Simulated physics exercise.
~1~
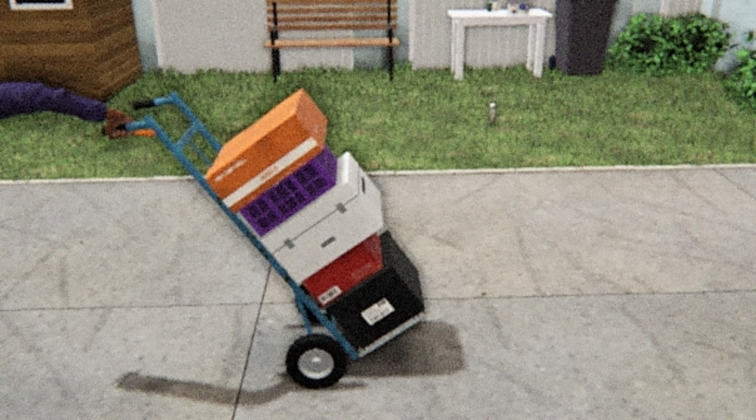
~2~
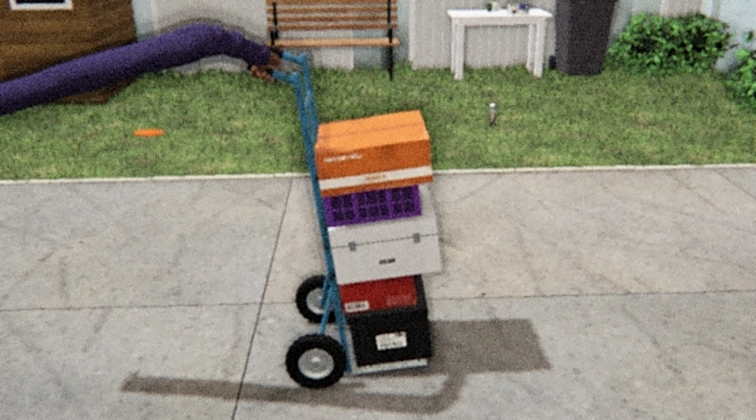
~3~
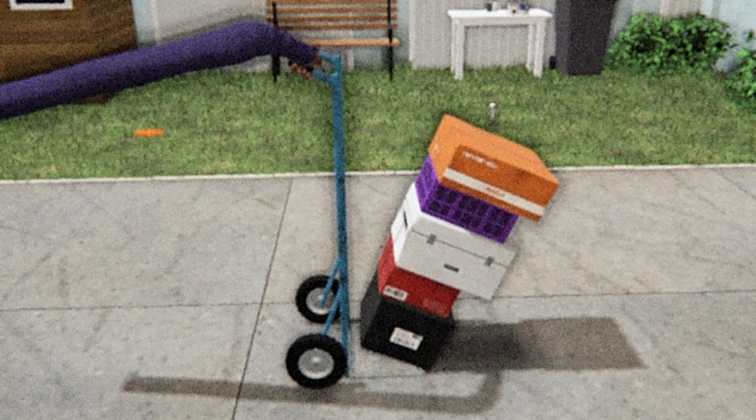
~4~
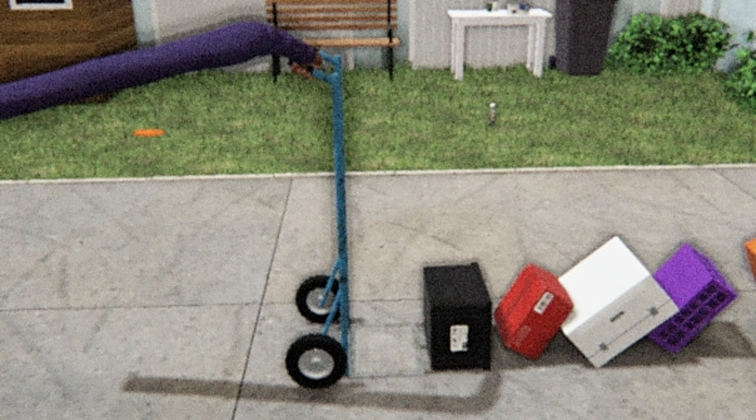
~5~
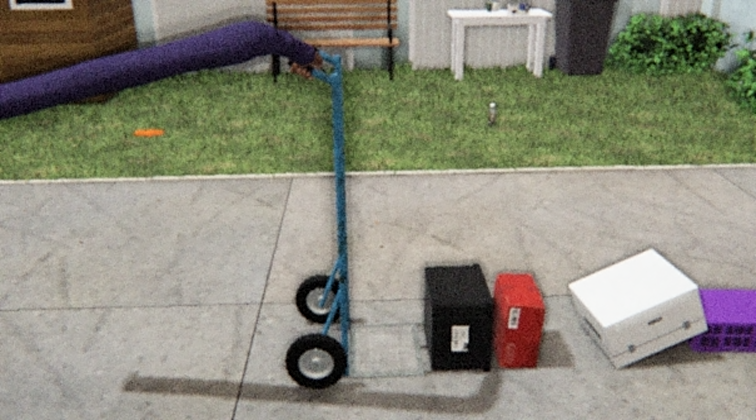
A blue hand truck stacked with boxes was swung upright by a long purple arm, and the whole pile pitched off to the right, the orange box tumbling out of view while the black, red, white and purple ones ended scattered on the concrete.
